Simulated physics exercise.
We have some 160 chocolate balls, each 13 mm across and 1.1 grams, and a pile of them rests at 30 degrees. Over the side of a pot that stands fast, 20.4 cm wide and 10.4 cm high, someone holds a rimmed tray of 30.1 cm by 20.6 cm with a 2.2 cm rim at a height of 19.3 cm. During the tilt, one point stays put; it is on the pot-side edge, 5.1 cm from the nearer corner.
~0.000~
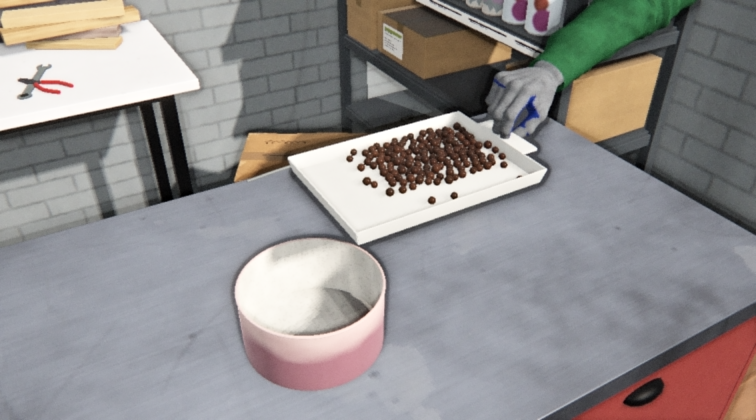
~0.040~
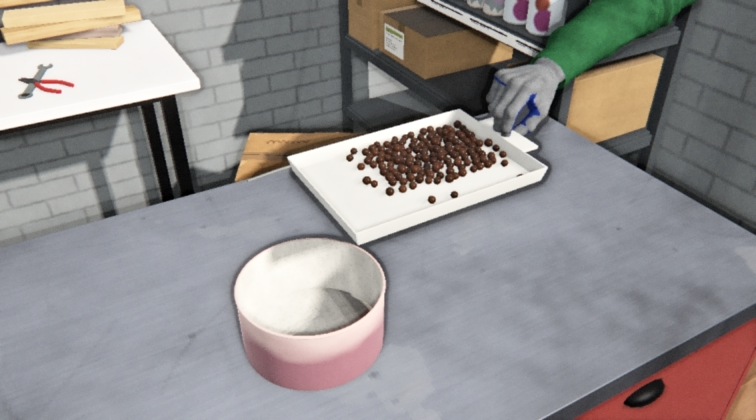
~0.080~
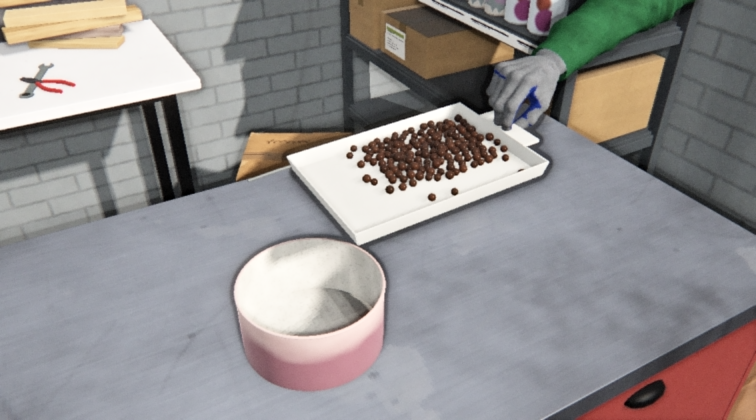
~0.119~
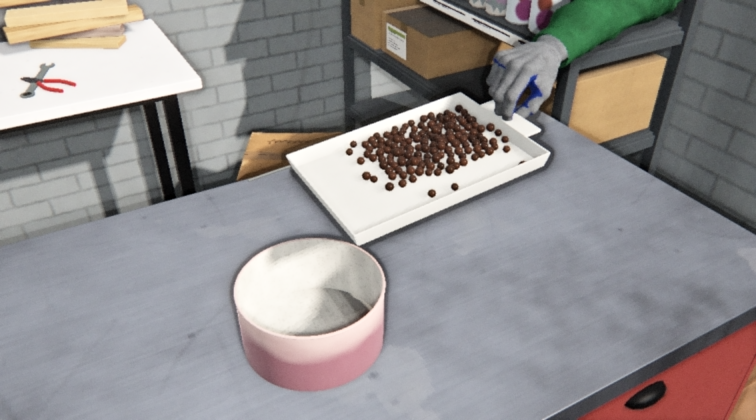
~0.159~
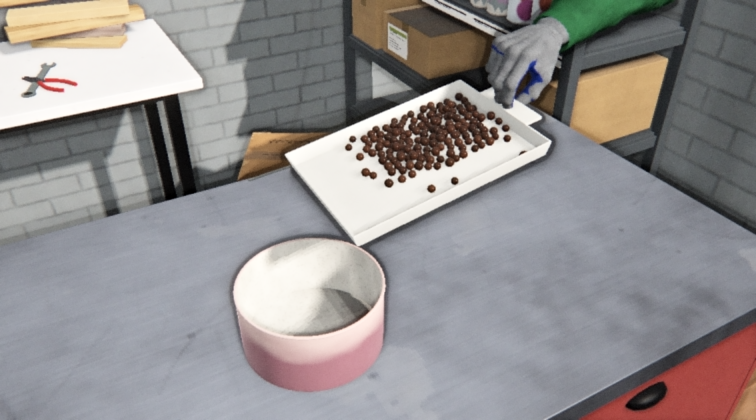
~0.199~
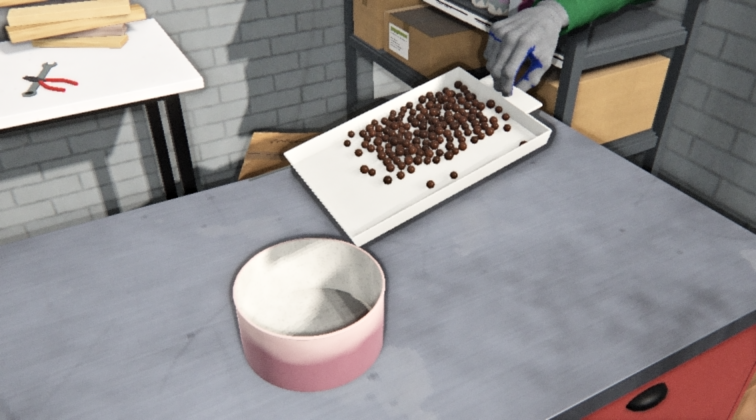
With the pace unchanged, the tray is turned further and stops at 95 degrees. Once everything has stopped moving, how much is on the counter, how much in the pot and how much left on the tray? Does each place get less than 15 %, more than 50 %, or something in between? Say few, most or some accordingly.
Counter: Few. Pot: Most. Tray: Few.
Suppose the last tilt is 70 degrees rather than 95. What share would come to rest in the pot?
Result: Close to 55 %.
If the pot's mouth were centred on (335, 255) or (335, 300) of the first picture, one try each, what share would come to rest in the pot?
50 and 80 %.
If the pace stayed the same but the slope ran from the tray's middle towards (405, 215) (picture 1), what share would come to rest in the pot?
The share comes to about 60 in a hundred.
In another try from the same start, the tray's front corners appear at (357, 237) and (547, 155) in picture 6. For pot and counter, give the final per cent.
In the pot: 65 per cent; on the counter: 35 per cent.
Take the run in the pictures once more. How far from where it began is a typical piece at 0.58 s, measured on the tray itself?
It has moved some 13 cm from its start.
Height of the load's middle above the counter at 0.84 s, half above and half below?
Around 18 cm up.
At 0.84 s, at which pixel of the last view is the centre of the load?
I reckon close to (308, 242).
After 0.58 s, tilt 53 degrees; the tray holds 100 %, the pot 0 %.
After 0.84 s, tilt 80 degrees; the tray holds 50 %, the pot 35 %.
After 1.20 s, tilt 95 degrees; the tray holds 0 %, the pot 85 %.
By 2.0 s all is still; counter 5 %, pot 95 %, tray 0 %.
